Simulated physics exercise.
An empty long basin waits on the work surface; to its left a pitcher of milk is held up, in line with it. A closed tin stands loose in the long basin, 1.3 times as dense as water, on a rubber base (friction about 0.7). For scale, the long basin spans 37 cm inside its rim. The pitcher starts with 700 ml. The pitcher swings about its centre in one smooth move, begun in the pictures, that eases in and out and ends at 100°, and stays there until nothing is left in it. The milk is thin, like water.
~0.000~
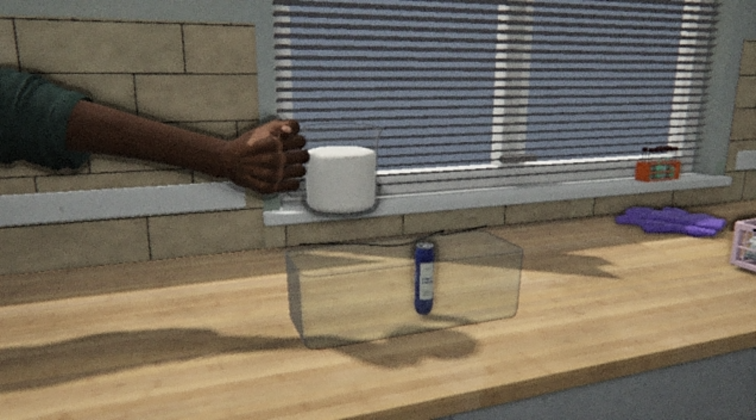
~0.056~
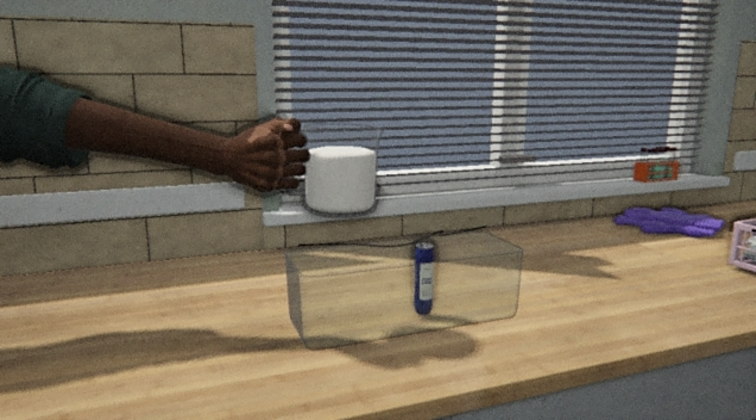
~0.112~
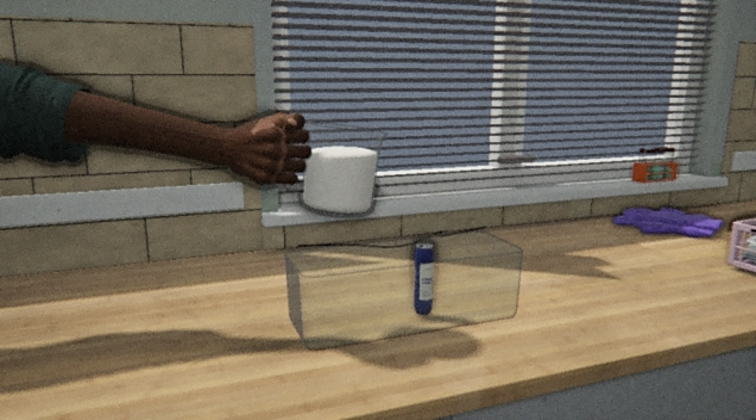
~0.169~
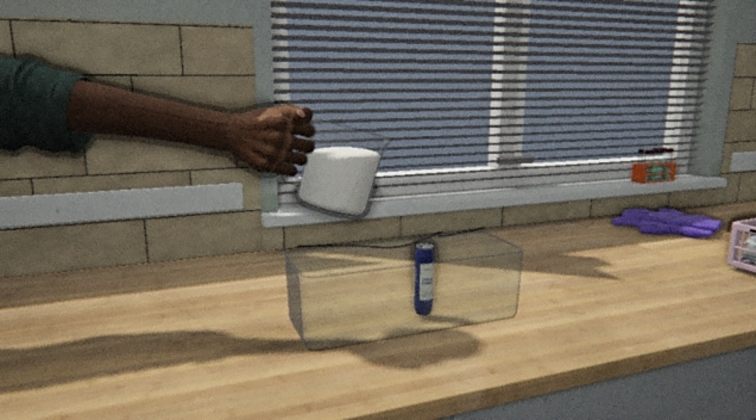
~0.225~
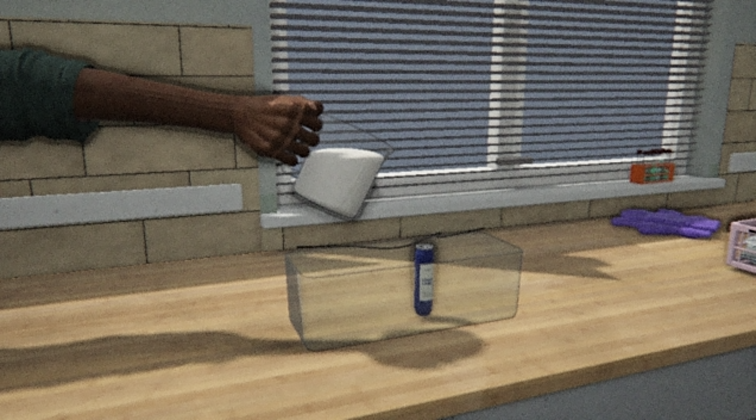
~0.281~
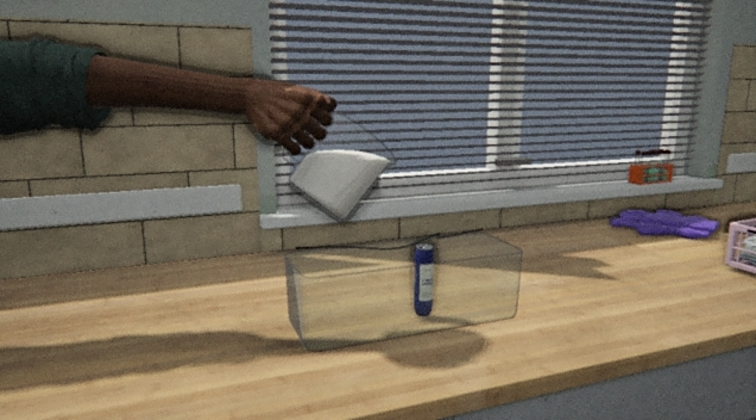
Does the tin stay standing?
The tin falls.
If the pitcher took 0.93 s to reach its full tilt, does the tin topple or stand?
Then it goes over.
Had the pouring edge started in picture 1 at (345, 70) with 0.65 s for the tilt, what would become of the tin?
Then it stays up.
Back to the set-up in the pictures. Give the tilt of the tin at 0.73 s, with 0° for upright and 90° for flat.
Near 10° from upright.
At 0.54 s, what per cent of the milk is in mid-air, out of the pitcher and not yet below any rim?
Near 28 in a hundred.
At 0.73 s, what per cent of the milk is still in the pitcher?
About 22 per cent.
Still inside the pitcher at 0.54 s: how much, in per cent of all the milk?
Some 64 per cent.
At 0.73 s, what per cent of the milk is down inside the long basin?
Near 60 in a hundred.
By 0.54 s the tilt is 93° and 64 per cent is still to pour; the tin stands where it began.
By 0.73 s the tilt is 100° and 22 per cent is still to pour; the tin leans 11°.
By 0.93 s the tilt is 100° and 6 per cent is still to pour; the tin lies on its side.
By 1.15 s the tilt is 100° and 1 per cent is still to pour; the tin lies on its side.
At rest the tin lies on its side.
